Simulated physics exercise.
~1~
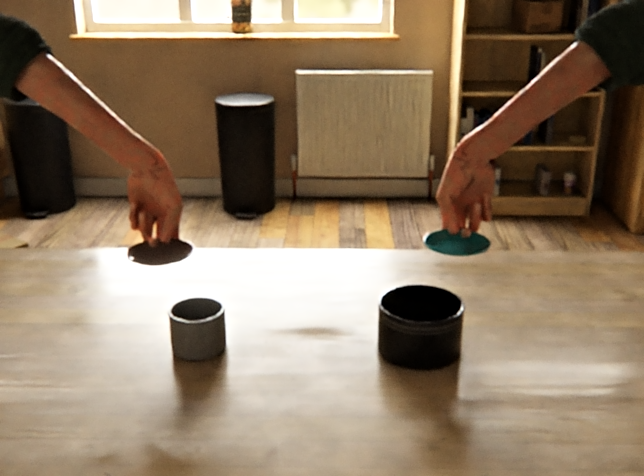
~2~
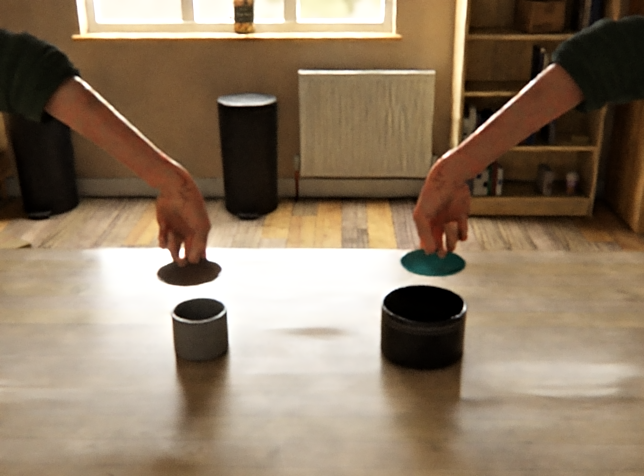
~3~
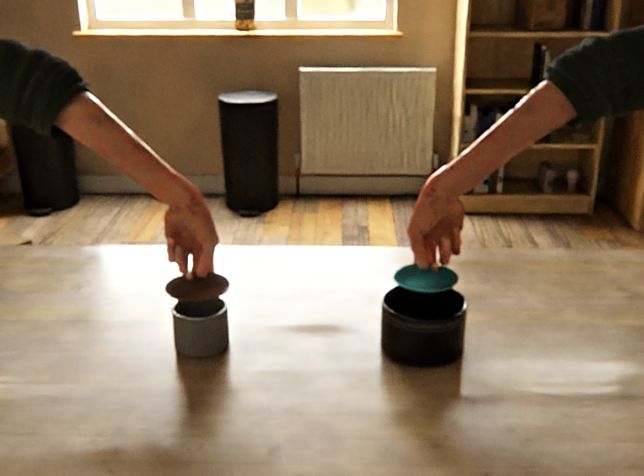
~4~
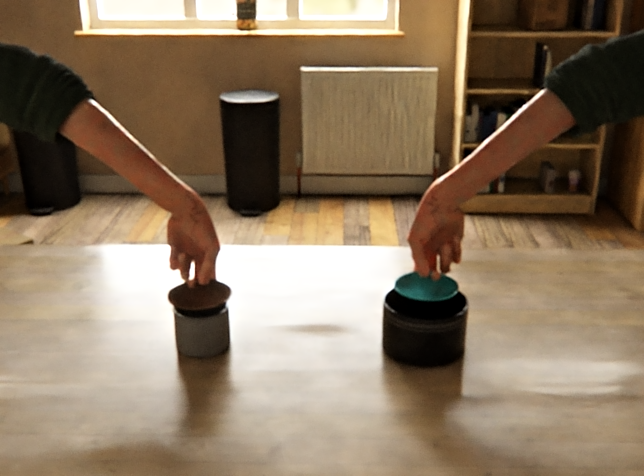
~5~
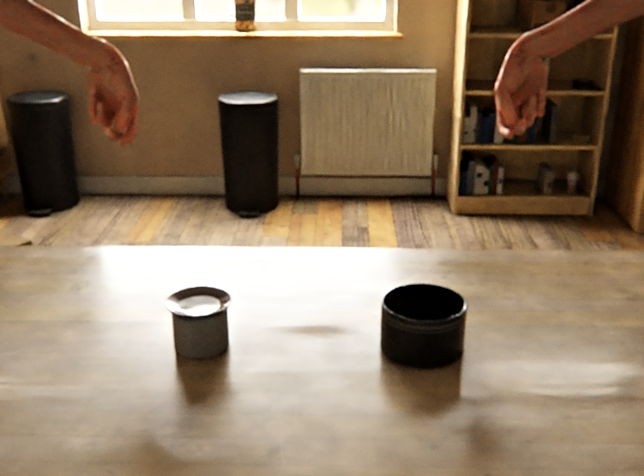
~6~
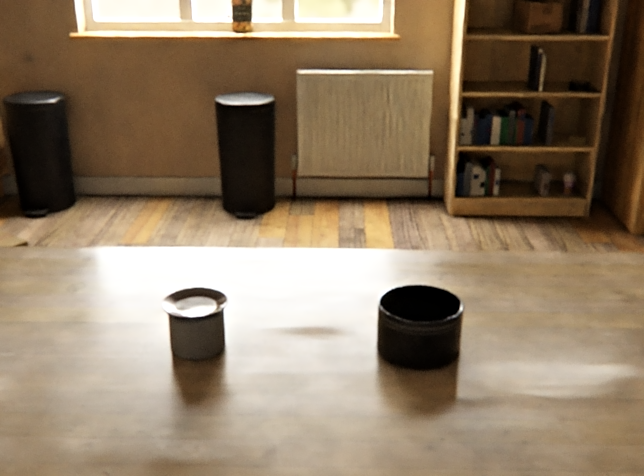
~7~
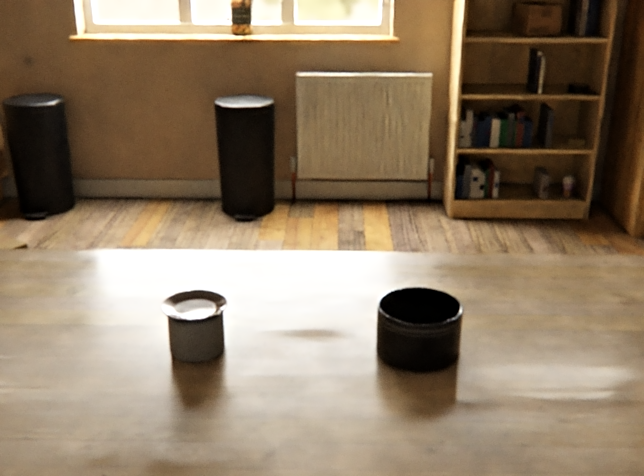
On a table, hands release two discs; the brown rests on its cup, the turquoise drops inside.
